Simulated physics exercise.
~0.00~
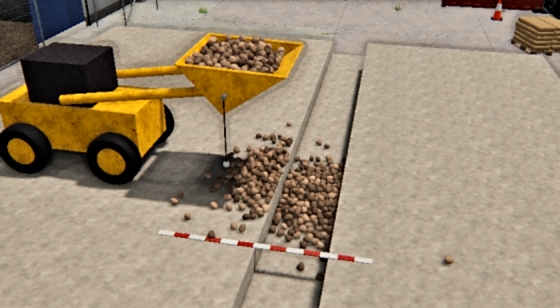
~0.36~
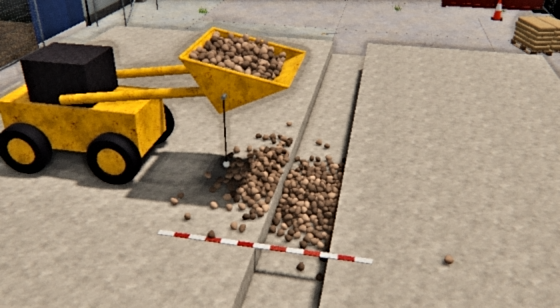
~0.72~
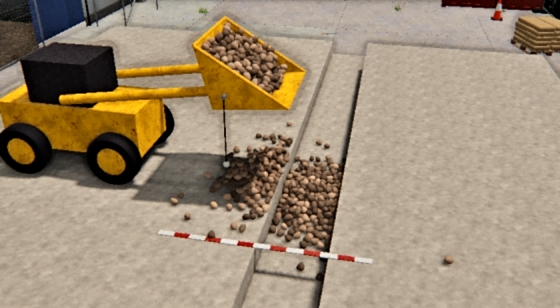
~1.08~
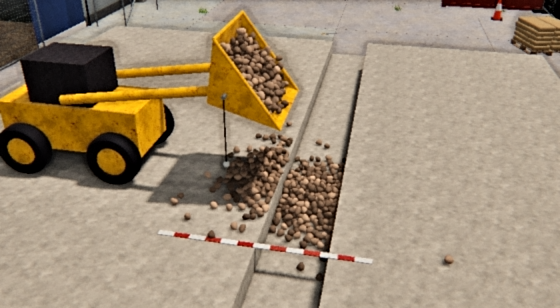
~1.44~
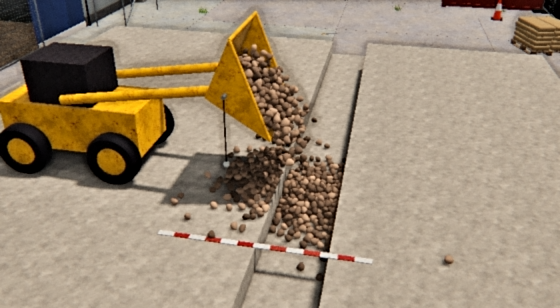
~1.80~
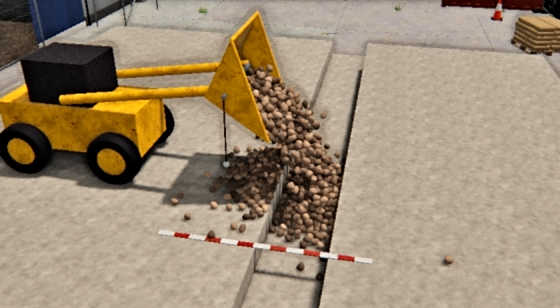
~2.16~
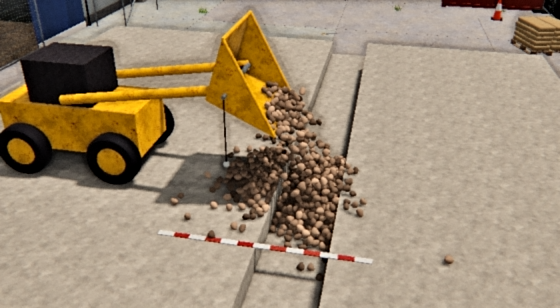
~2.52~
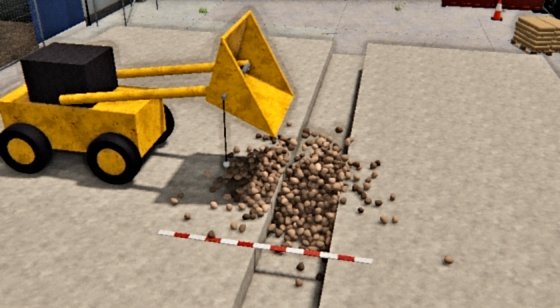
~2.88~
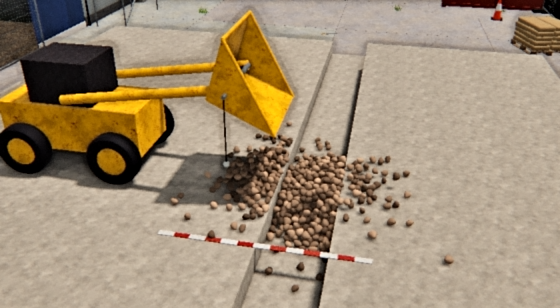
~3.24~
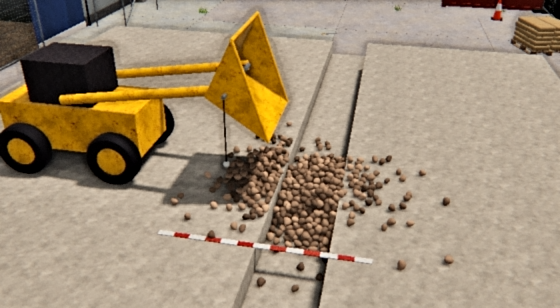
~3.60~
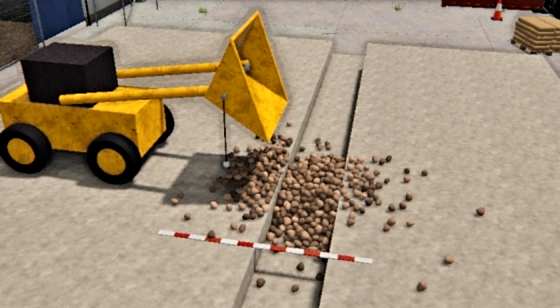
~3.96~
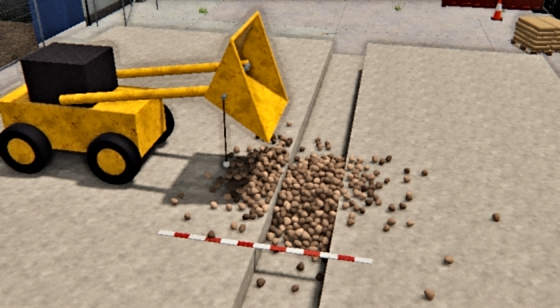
A yellow loader tips its bucket, spilling brown cobbles into the trench and slightly beyond it.
